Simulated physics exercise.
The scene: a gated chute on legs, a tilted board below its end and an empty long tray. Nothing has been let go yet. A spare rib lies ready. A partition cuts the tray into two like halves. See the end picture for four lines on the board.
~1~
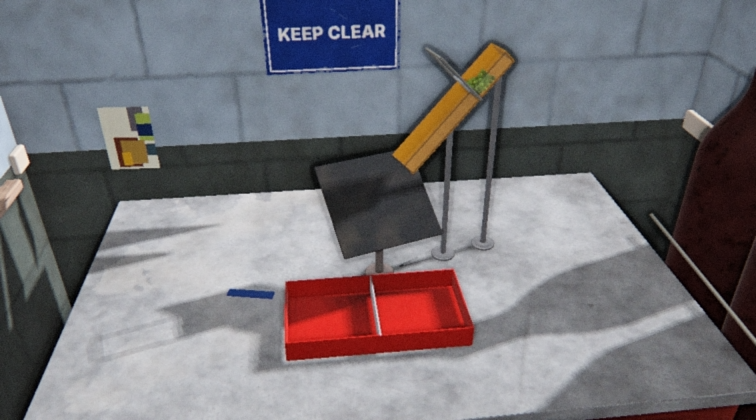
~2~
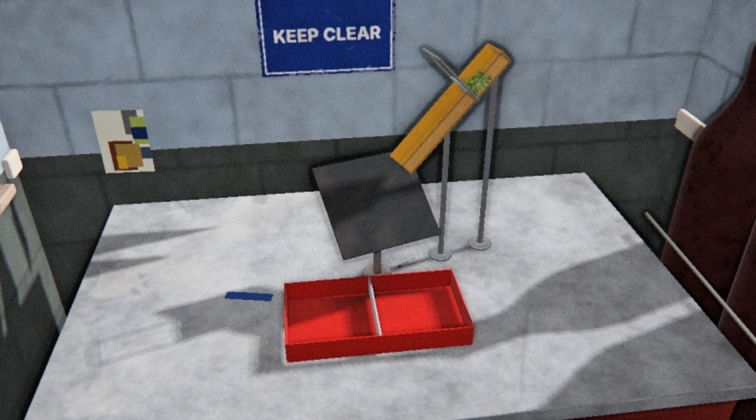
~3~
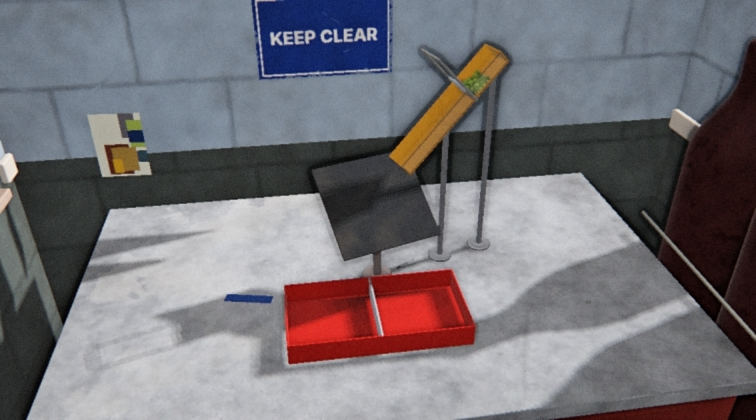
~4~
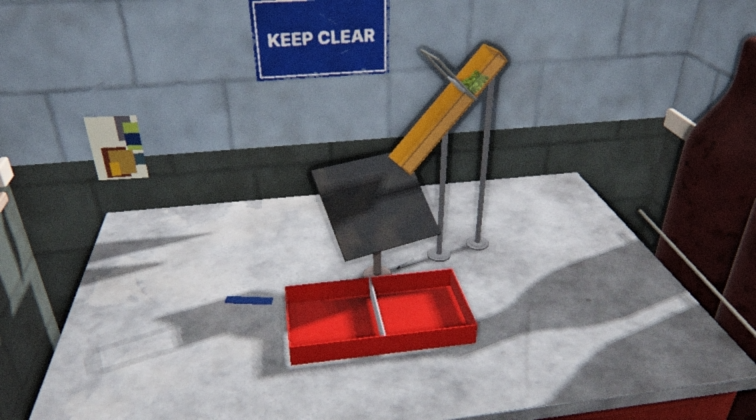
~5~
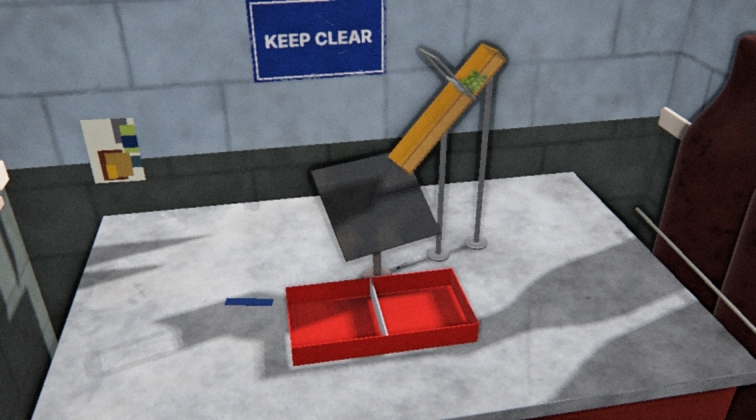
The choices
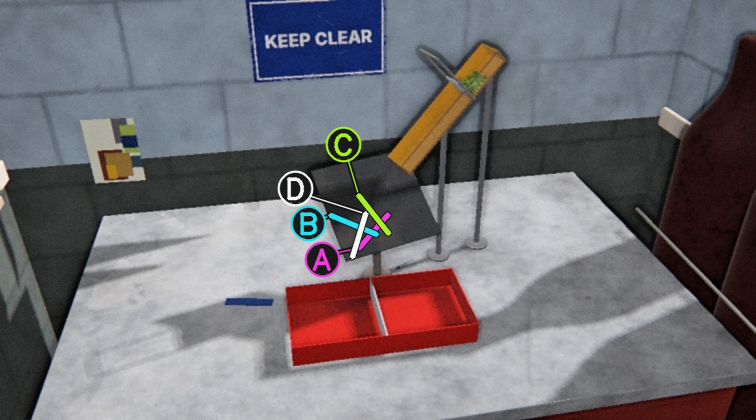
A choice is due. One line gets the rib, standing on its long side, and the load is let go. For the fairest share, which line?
D works best here.
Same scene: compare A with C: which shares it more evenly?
A.
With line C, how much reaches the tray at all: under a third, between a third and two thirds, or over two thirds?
Over two thirds.
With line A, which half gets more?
The left half.
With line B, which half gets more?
Right.
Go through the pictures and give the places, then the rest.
In the first picture, load behind the gate at (477, 83), dried peas; lip of the chute at (407, 168), sloping fairly steeply.
In the second picture, middle of the board at (377, 201), tilted fairly steeply; middle of its low edge at (394, 246); of its high edge at (361, 158).
In the third picture, front corners of the tray at (287, 346) and (475, 326); front end of its middle wall at (383, 336); gate still shut at (457, 83).
In the fourth picture, middle of the load at (471, 83); lip at (404, 170).
In the fifth picture, middle of the load at (470, 82); lip at (403, 169).
On the marked copy, line A from (387, 214) to (359, 247); line B from (330, 215) to (376, 234); line C from (358, 195) to (388, 233); line D from (365, 213) to (352, 256).
If A is chosen, of what is caught, most in the left half, about a quarter in the right.
If B is chosen, of what is caught, a small part in the left half, nearly all in the right.
If C is chosen, of what is caught, a stray few in the left half, nearly all in the right.
If D is chosen, of what is caught, about half in the left half, about half in the right.
